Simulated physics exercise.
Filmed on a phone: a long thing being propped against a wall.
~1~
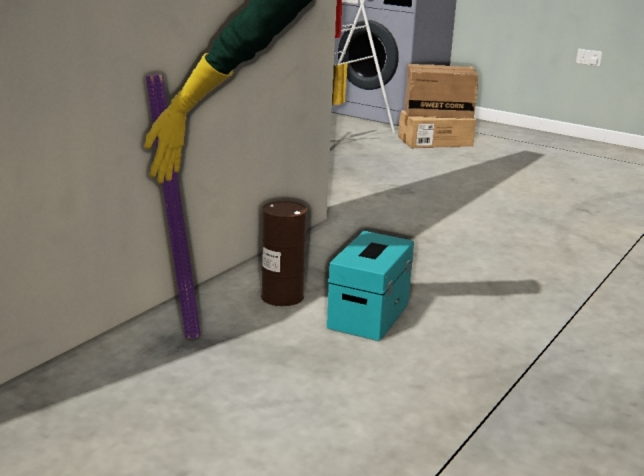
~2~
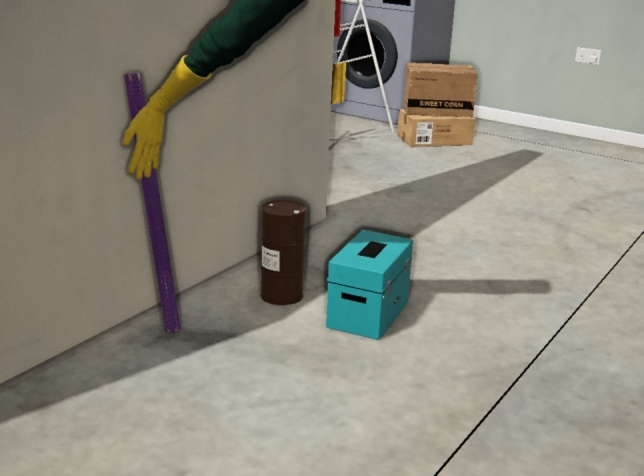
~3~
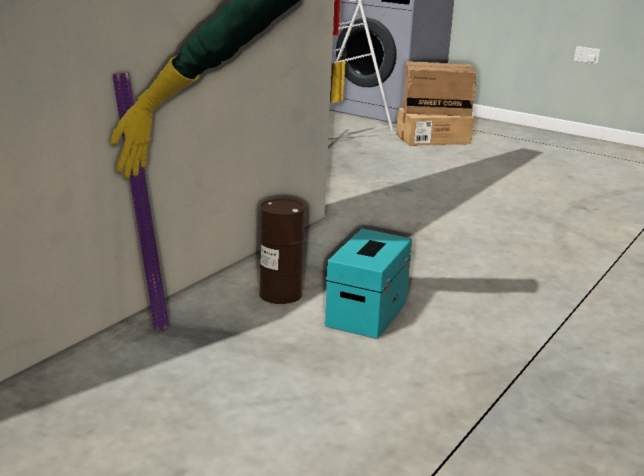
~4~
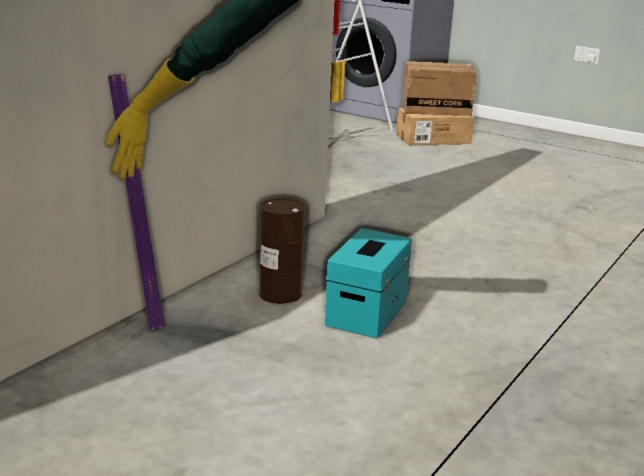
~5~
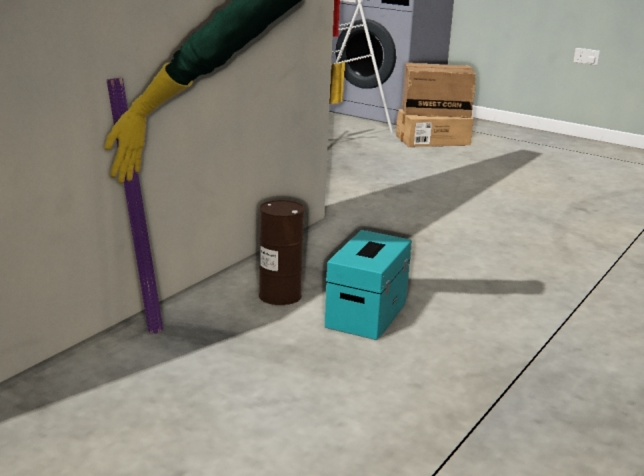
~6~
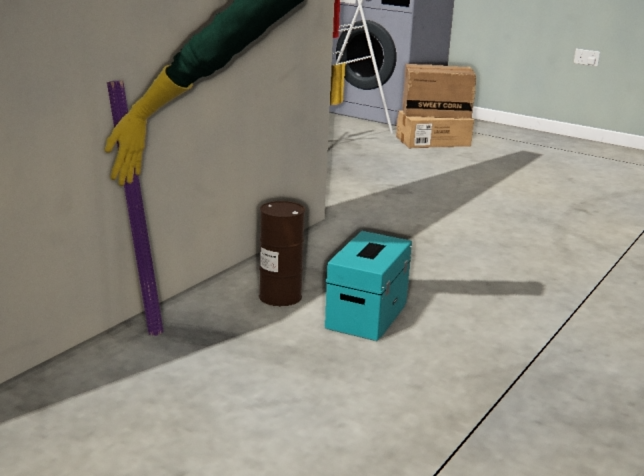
A yellow-gloved hand moved a long purple pole left and leaned it against the grey wall, then kept holding it there, while the brown barrel and turquoise toolbox stayed put on the floor.
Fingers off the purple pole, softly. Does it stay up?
In the end the pole holds.
Then, 0.40 s on from there, no change.
Then, 0.90 s on from there, purple pole resting near (136, 213).
In the end, all 3 unmoved. At the end, from the last picture's camera, purple pole near (136, 213). The pole remains leaning.
